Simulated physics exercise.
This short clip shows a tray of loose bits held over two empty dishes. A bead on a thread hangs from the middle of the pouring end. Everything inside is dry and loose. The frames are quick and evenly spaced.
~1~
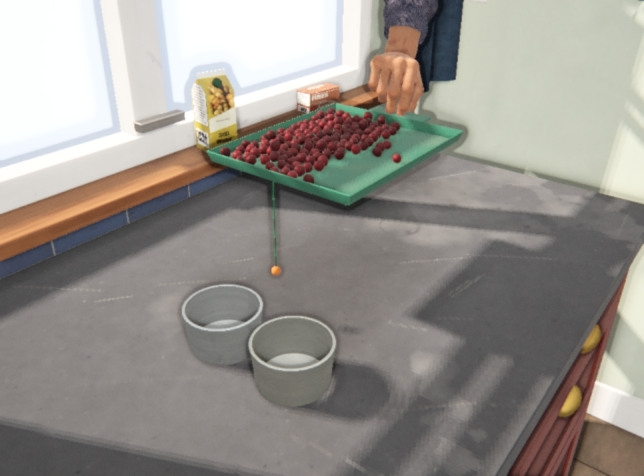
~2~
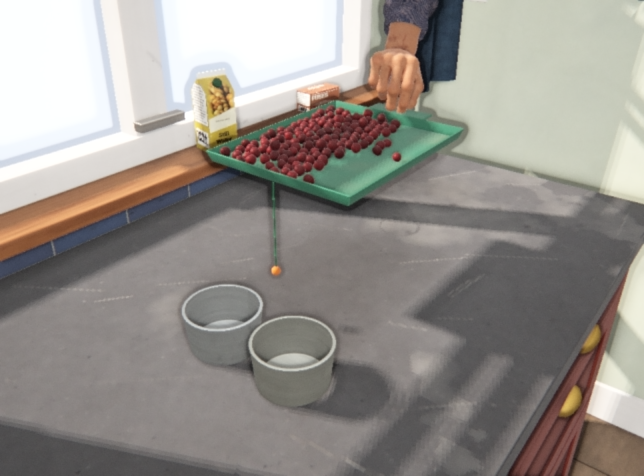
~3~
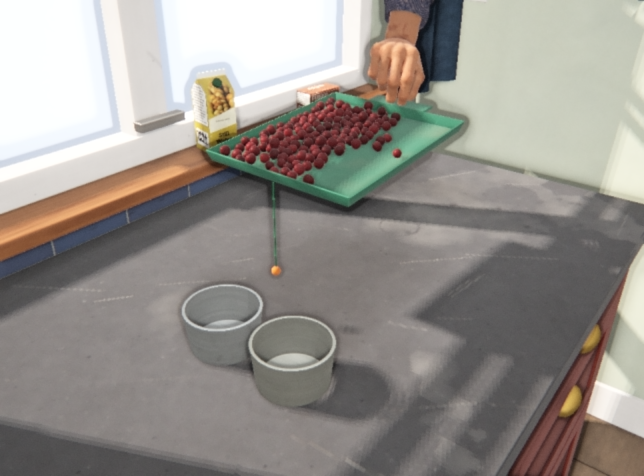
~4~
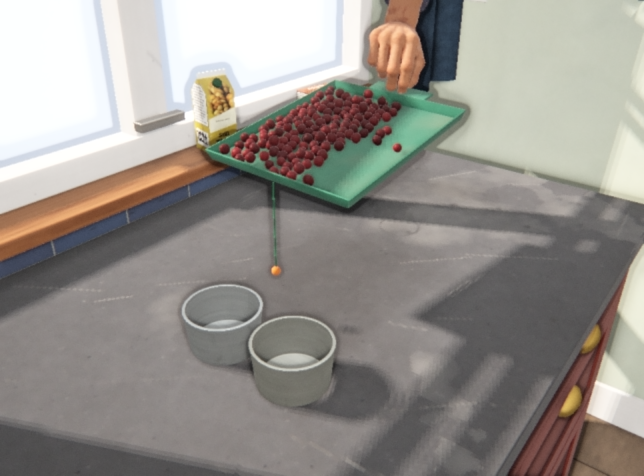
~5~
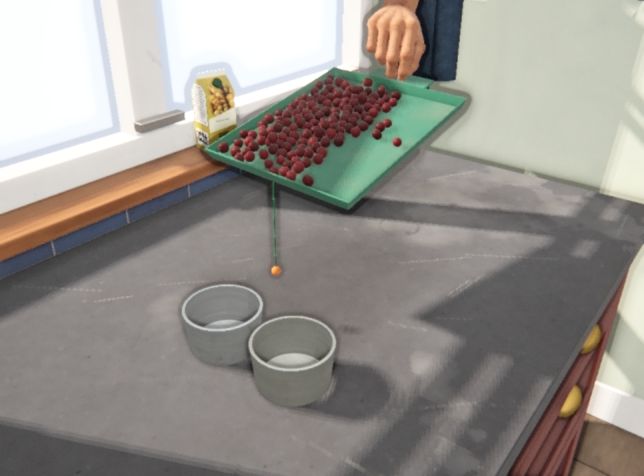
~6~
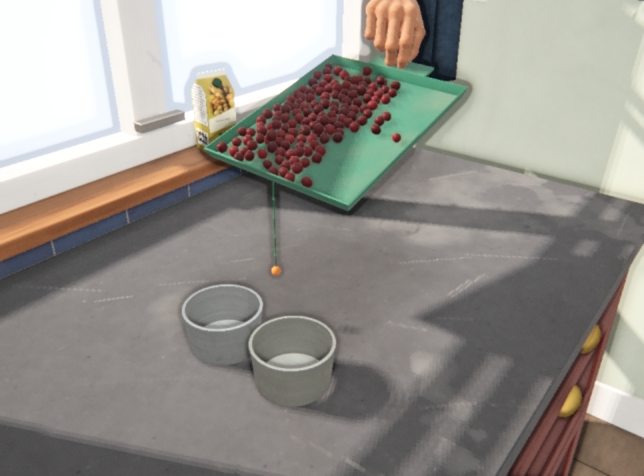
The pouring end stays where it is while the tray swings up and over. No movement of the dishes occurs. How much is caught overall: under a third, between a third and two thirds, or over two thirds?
Most likely the dishes will trap one to two thirds of the load.
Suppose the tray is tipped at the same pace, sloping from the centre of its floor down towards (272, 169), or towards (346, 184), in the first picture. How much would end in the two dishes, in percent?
You'd see roughly 40 per cent the first time and 0 per cent the second.
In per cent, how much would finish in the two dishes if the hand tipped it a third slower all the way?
Roughly 50 percent.
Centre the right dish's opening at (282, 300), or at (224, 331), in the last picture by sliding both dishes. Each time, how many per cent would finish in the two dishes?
In order: 40 percent and 0 percent.
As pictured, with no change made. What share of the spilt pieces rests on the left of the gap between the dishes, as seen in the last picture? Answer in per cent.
Share on the left: Near 10 %.
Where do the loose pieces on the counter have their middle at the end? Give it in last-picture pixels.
Their resting centre is at about (322, 338).
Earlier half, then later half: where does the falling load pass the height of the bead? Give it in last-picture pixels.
Starting near (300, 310), moving on to near (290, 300).
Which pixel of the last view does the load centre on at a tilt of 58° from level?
Load centre: Approx. (293, 153).
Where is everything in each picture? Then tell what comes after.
The first frame shows corners of the pouring end near (212, 151) and (348, 193), level; middle of the load near (325, 141), dried cherries; left dish near (195, 340); right dish near (265, 380); bead on its thread near (276, 271).
The second frame shows corners of the pouring end near (212, 150) and (348, 194), level; middle of the load near (324, 139).
The third frame shows corners of the pouring end near (212, 150) and (348, 195), tipped barely, lowest at the right corner; middle of the load near (324, 135).
The fourth frame shows corners of the pouring end near (211, 149) and (348, 197), tipped a little, lowest at the right corner; middle of the load near (324, 128).
The fifth frame shows corners of the pouring end near (210, 148) and (348, 199), tipped a little, lowest at the right corner; middle of the load near (323, 122).
The sixth frame shows corners of the pouring end near (210, 147) and (347, 201), tipped clearly, lowest at the right corner; middle of the load near (322, 116); left dish near (195, 340); right dish near (265, 380).
Shortly afterwards, tray tipped steeply; the bulk on the tray; only a few in the right dish; only a few outside both; a little in the air.
Next, tray tipped right over; a little on the tray; near a quarter in the right dish; a little in the left dish; near a third outside both; near a quarter in the air.
Some moments later, tray tipped past a quarter turn; near a quarter in the right dish; near a quarter in the left dish; near half outside both.
In the end, tray tipped past a quarter turn; near a quarter in the right dish; near a quarter in the left dish; near half outside both.
